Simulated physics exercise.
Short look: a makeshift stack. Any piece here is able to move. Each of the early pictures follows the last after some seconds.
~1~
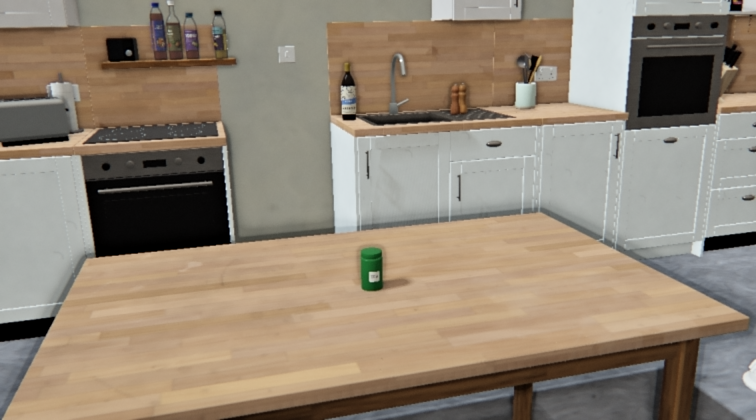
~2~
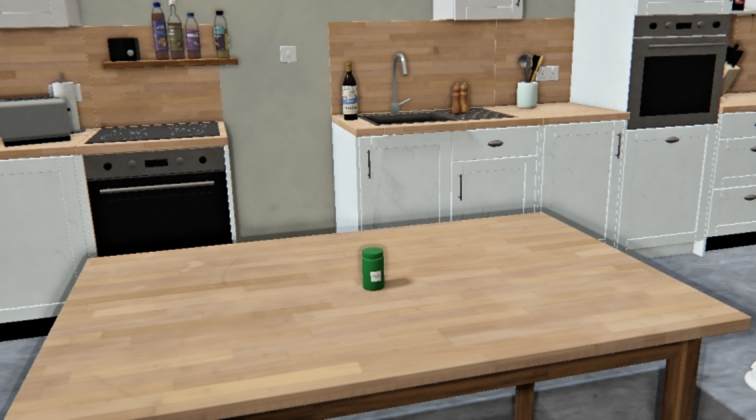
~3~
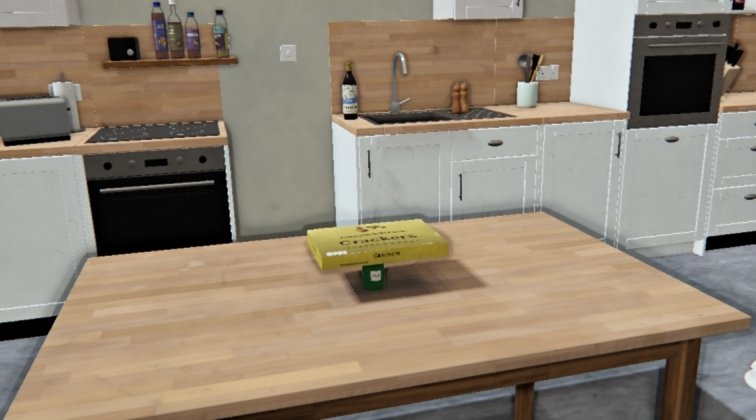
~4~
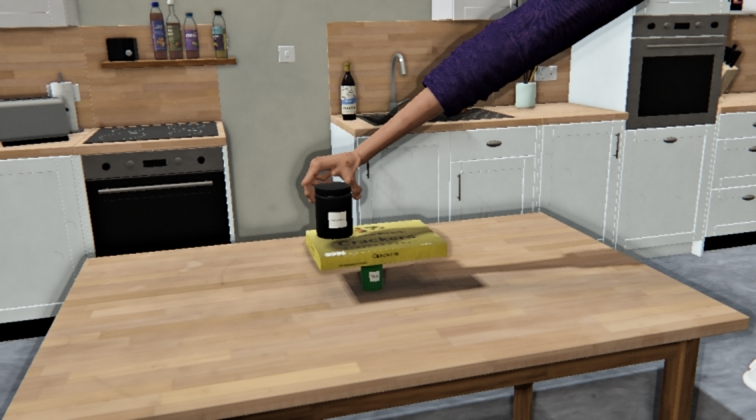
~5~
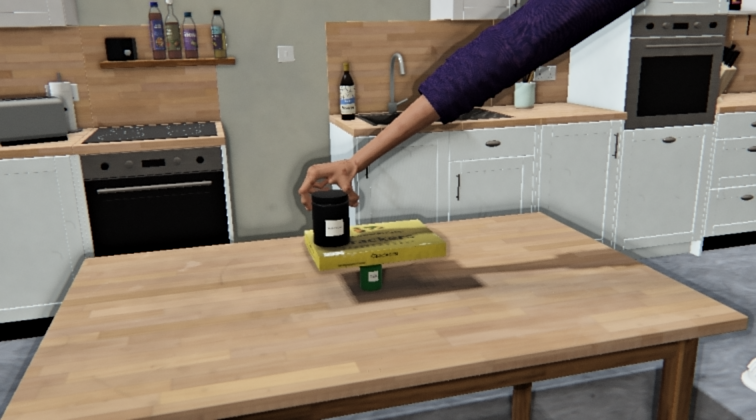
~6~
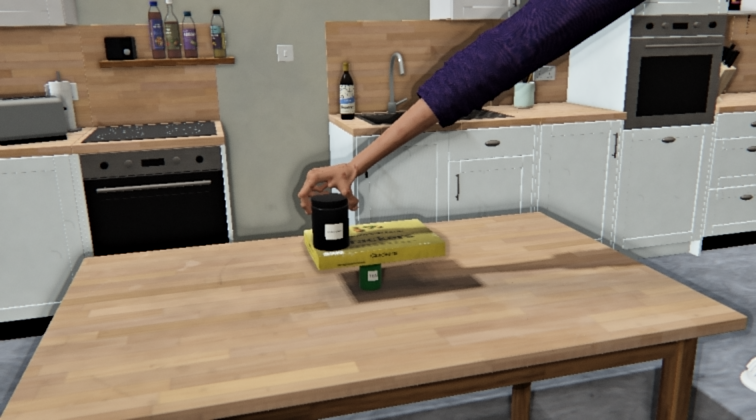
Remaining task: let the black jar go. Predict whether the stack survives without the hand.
It falls down.
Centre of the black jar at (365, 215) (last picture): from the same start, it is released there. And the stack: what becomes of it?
Well, it survives then.
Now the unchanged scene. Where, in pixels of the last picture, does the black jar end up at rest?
I'd point to roughly (273, 303).
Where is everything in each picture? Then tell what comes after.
In the first picture, the last thing is not in view yet; green shaker (372, 269).
In the second picture, the last thing is not in view yet; green shaker (373, 269).
In the third picture, the last thing is not in view yet; green shaker (373, 269).
In the fourth picture, on its way; black jar (334, 210); green shaker (372, 269).
In the fifth picture, on its way; black jar (331, 218); green shaker (371, 269).
In the sixth picture, in place under the hand; black jar (330, 222); green shaker (370, 269).
Then, 0.60 s later than the last frame, black jar now fallen; yellow packet tilted by 41°.
Then, 0.80 s later than the last frame, yellow packet tilted by 32°.
When it is over, fallen, black jar; moved from the start, yellow packet; green shaker as before. End places, in pixels of the last picture, black jar near (273, 303). The stack gives way.
